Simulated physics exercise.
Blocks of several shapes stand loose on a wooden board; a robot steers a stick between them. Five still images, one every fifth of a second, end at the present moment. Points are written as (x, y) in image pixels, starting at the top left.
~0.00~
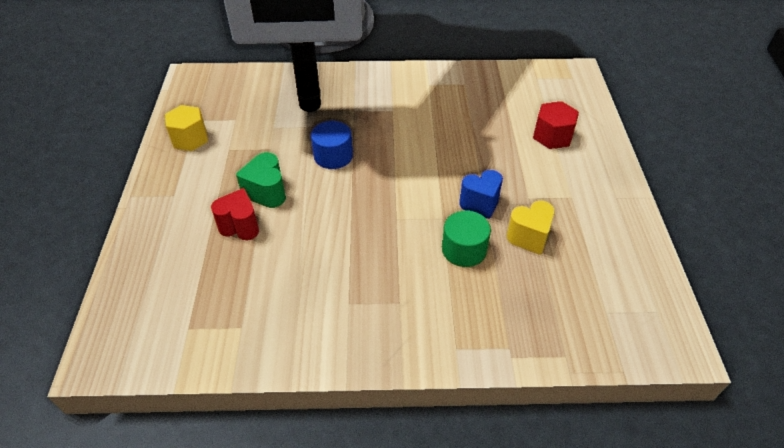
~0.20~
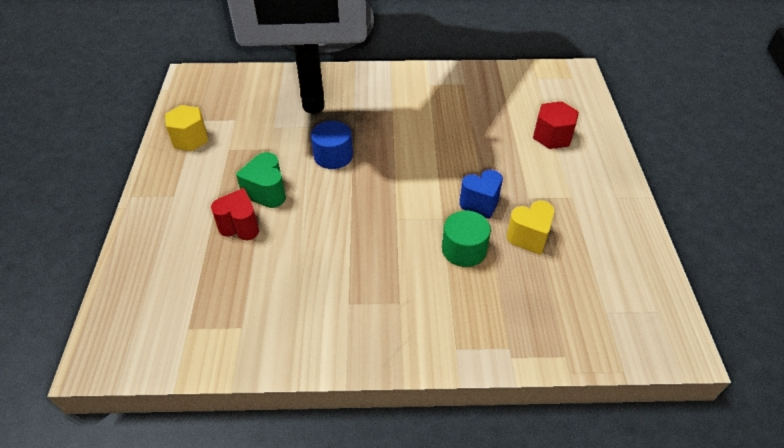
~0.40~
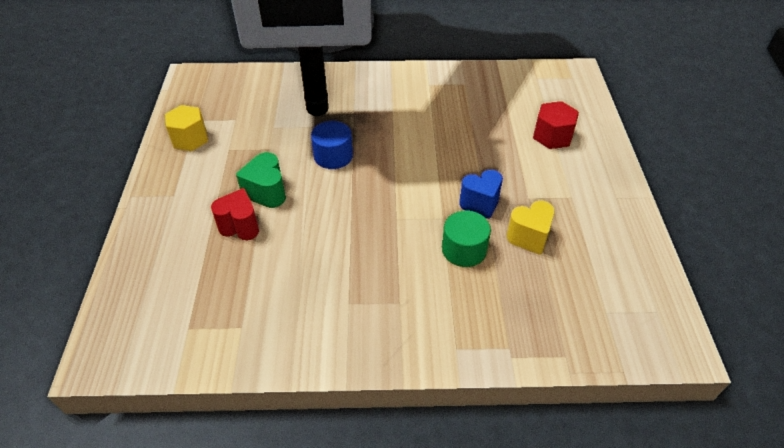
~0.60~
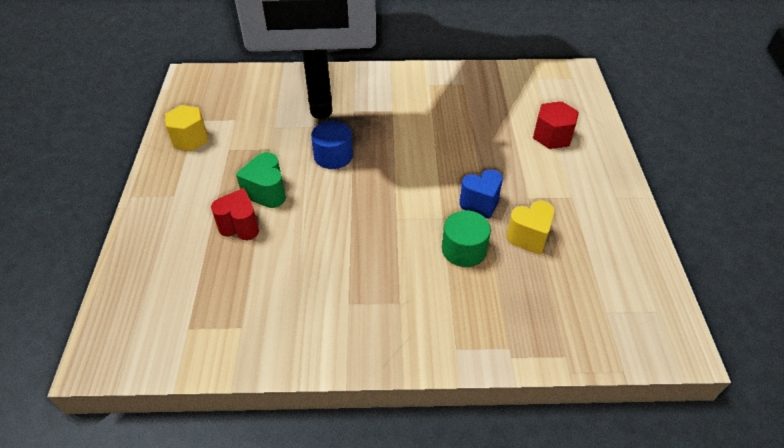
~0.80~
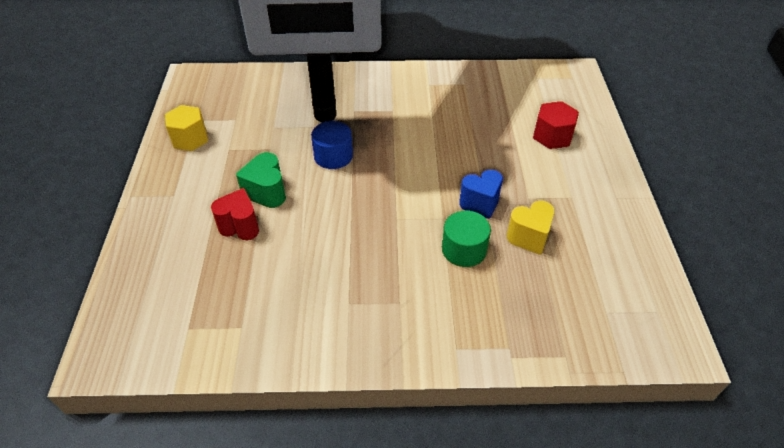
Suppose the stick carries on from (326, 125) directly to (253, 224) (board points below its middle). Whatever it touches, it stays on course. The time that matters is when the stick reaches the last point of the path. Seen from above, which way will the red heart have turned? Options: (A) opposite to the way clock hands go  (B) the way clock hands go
My answer is option A.
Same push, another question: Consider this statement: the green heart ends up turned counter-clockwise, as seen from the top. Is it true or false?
False
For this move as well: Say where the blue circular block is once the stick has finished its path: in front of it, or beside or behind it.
It slips away.
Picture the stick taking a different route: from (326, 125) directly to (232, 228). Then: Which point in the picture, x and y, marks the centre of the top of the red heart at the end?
It will likely be found at (195, 266).
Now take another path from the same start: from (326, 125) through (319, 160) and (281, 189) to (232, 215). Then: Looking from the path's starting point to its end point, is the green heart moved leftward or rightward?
It gets pushed right.
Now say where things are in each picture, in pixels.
The first frame shows lower end of the stick (310, 106), tops of blocks, red heart (234, 204), green heart (262, 169), blue circular block (331, 133).
The second frame shows stick (314, 108), blocks as before.
The third frame shows stick (318, 110), blocks as before.
The fourth frame shows stick (322, 113), blocks as before.
The fifth frame shows stick (325, 116), red heart (234, 204), green heart (262, 169), blue circular block (331, 133).
The first path, step by step. One third of the way, stick (302, 147); blue circular block (332, 138).
Two thirds of the way, stick (278, 179); green heart (249, 176), turned 20° anticlockwise; blue circular block (332, 138).
At the end, stick (250, 216); red heart (213, 221), turned 65° anticlockwise; green heart (224, 189), turned 40° clockwise; blue circular block (332, 138).
